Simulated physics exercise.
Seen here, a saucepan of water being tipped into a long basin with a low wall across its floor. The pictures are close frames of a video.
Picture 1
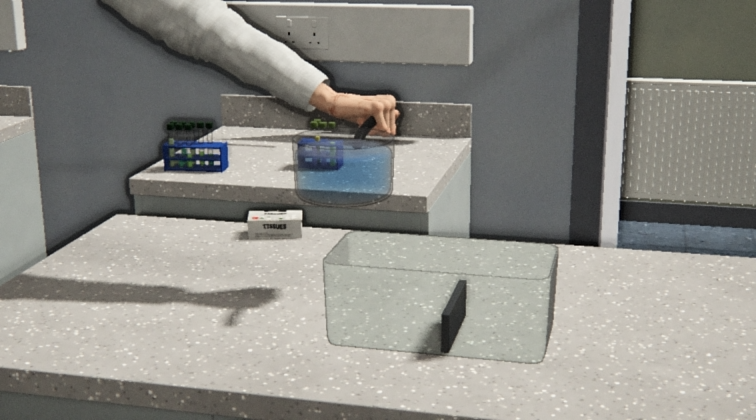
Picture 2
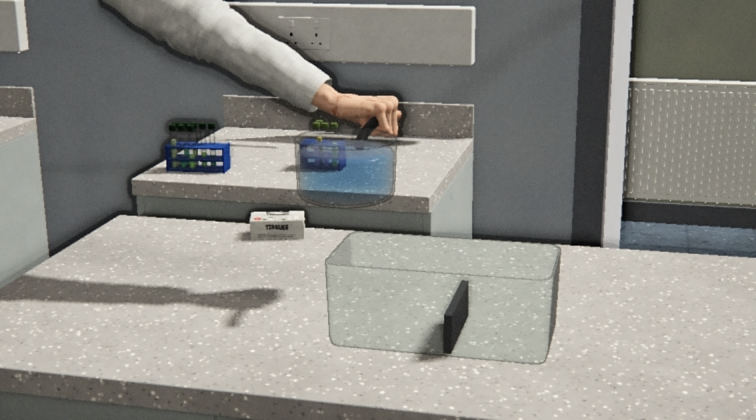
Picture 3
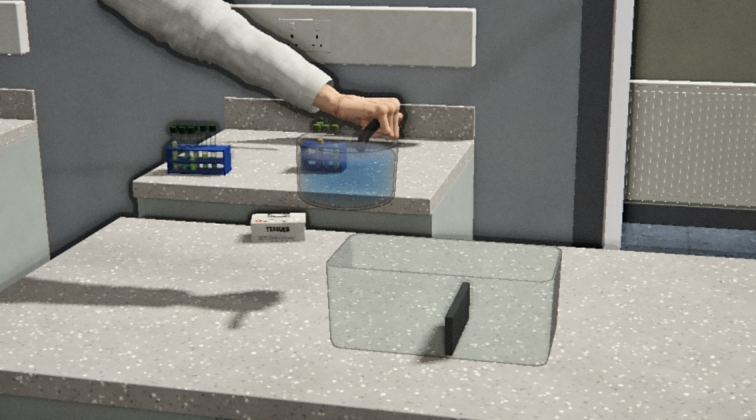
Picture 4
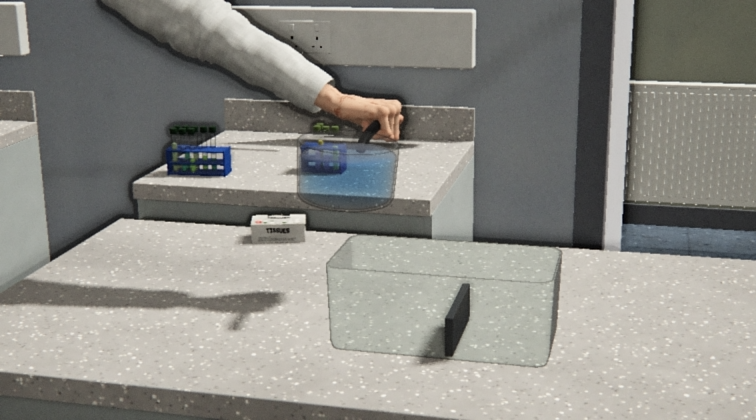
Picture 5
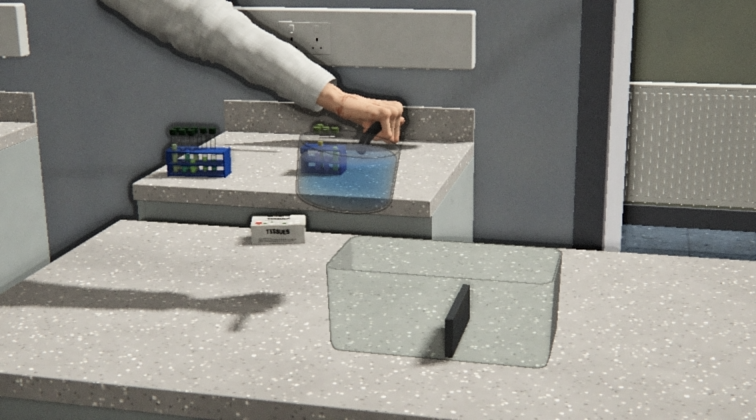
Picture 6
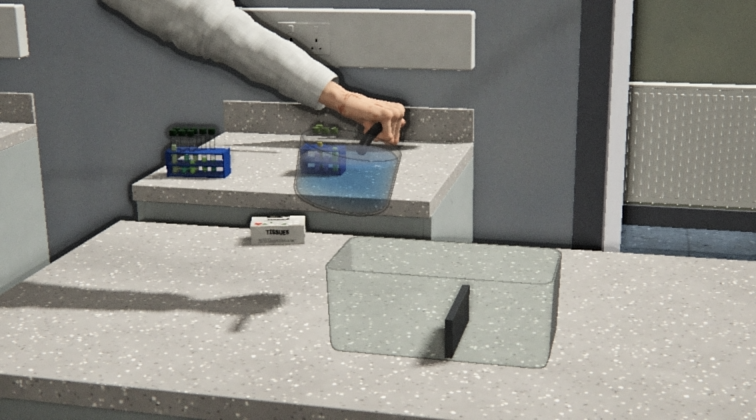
A hand holding a clear saucepan of blue water above a worktop, slowly tilting it rightward near a long, clear basin.
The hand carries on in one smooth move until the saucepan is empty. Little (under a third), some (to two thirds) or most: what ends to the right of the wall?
In the end not even a third is right of the wall.
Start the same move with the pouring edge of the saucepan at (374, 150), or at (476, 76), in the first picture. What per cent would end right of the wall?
The first gives 0 %, the second 80 %.
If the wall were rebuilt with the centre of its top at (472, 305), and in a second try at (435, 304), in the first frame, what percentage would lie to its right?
In turn 5 and 55 in a hundred.
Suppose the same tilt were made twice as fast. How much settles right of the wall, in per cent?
Near 10 %.
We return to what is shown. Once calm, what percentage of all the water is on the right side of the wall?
Close to 20 per cent.
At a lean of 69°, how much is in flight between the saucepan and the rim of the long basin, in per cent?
About 25 per cent.
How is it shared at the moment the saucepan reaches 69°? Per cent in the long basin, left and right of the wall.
The left part 15 per cent, the right part 0.
A moment on, the saucepan is tipped part way and 58 per cent is still to pour, 13 is left of the wall and 2 right of it.
Next, the saucepan is tipped right over and 8 per cent is still to pour, 68 is left of the wall and 17 right of it.
Then the saucepan is tipped right over and 0 per cent is still to pour, 81 is left of the wall and 18 right of it.
Later the saucepan is tipped right over and 0 per cent is still to pour, 81 is left of the wall and 18 right of it.
Finally, 81 per cent lies left of the wall, 18 right of it and 1 outside.
